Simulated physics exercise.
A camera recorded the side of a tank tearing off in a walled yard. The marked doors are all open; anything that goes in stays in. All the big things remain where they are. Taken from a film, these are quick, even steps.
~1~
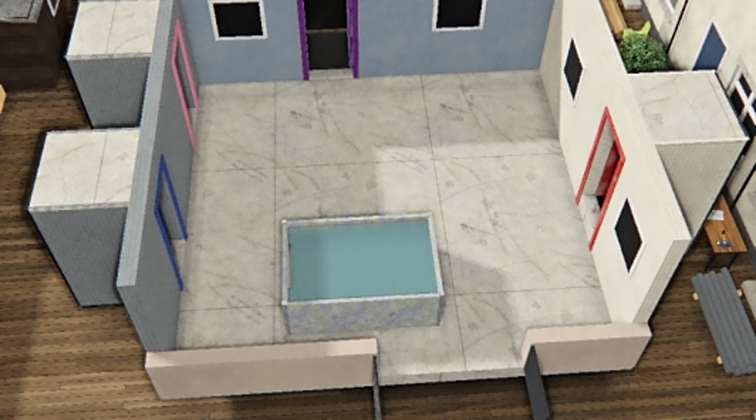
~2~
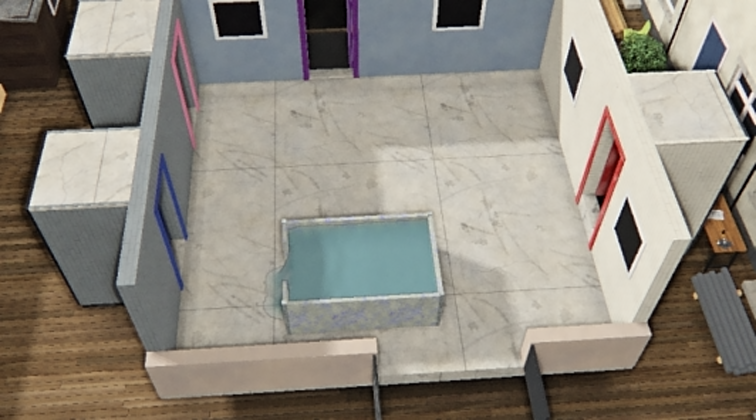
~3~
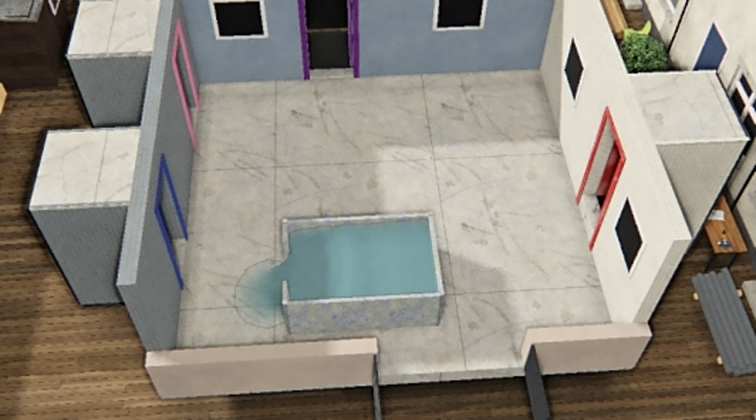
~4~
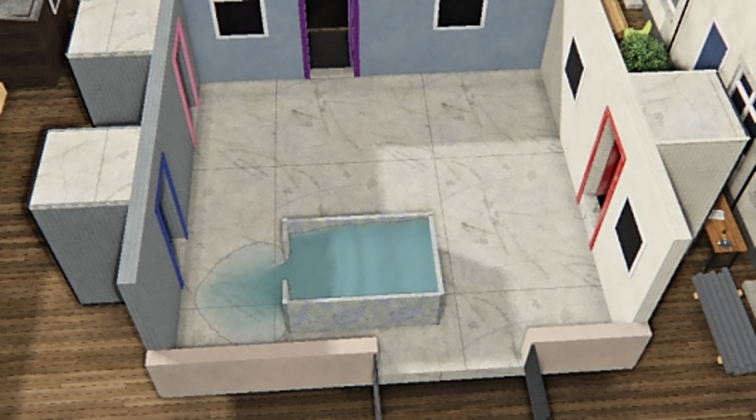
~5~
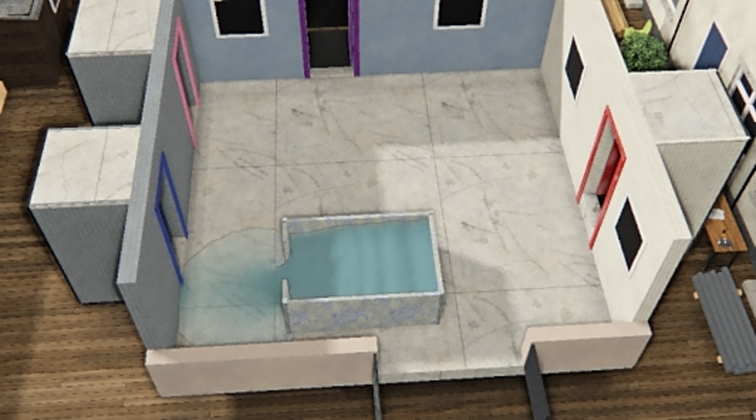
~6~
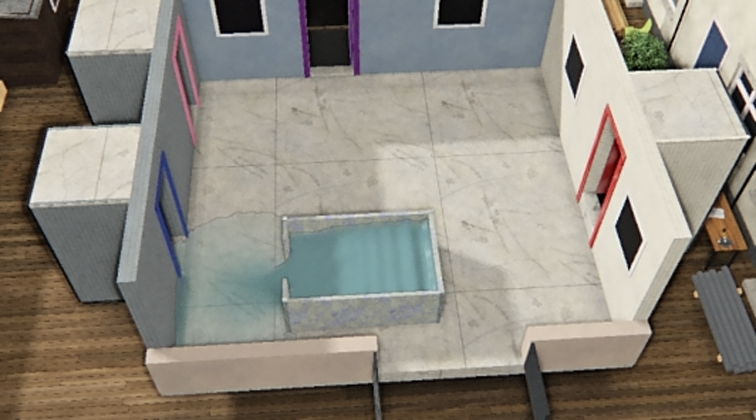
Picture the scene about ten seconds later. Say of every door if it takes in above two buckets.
Red door: Not beyond two buckets; pink door: Not beyond two buckets; purple door: Not beyond two buckets; blue door: Beyond two buckets.
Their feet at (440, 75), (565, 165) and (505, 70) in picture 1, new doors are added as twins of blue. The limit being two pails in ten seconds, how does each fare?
Taking them as listed, the first undershoots, the second undershoots and the third undershoots.
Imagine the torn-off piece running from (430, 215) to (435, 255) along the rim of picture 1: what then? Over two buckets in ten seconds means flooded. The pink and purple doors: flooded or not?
Outcome - pink door comes in lower, purple door comes in lower.
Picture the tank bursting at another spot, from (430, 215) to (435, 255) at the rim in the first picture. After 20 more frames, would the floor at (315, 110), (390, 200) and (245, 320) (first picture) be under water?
Taken in turn they're unwetted, unwetted and unwetted.
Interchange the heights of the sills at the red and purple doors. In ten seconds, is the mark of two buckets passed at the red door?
Red: Falls short.
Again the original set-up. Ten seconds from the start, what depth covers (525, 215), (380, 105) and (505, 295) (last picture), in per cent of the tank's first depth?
The three come to near 2, 4 and 2 per cent respectively.
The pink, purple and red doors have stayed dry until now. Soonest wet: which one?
The door marked pink is the one.
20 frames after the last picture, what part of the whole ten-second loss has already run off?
Result, approximate: 45 per cent.
A moment on, water covers 15 % of the floor; the red door not reached, the pink door not reached, the purple door not reached, the blue door far over two buckets in.
Next, water covers 20 % of the floor; the red door not reached, the pink door wet at the sill, nothing in, the purple door not reached, the blue door far over two buckets in.
Then, water covers 35 % of the floor; the red door not reached, the pink door wet at the sill, nothing in, the purple door not reached, the blue door far over two buckets in.
Later, water covers 55 % of the floor; the red door wet at the sill, nothing in, the pink door wet at the sill, nothing in, the purple door under two buckets in, the blue door far over two buckets in.
In the end, water covers 90 % of the floor; the red door wet at the sill, nothing in, the pink door wet at the sill, nothing in, the purple door under two buckets in, the blue door far over two buckets in.
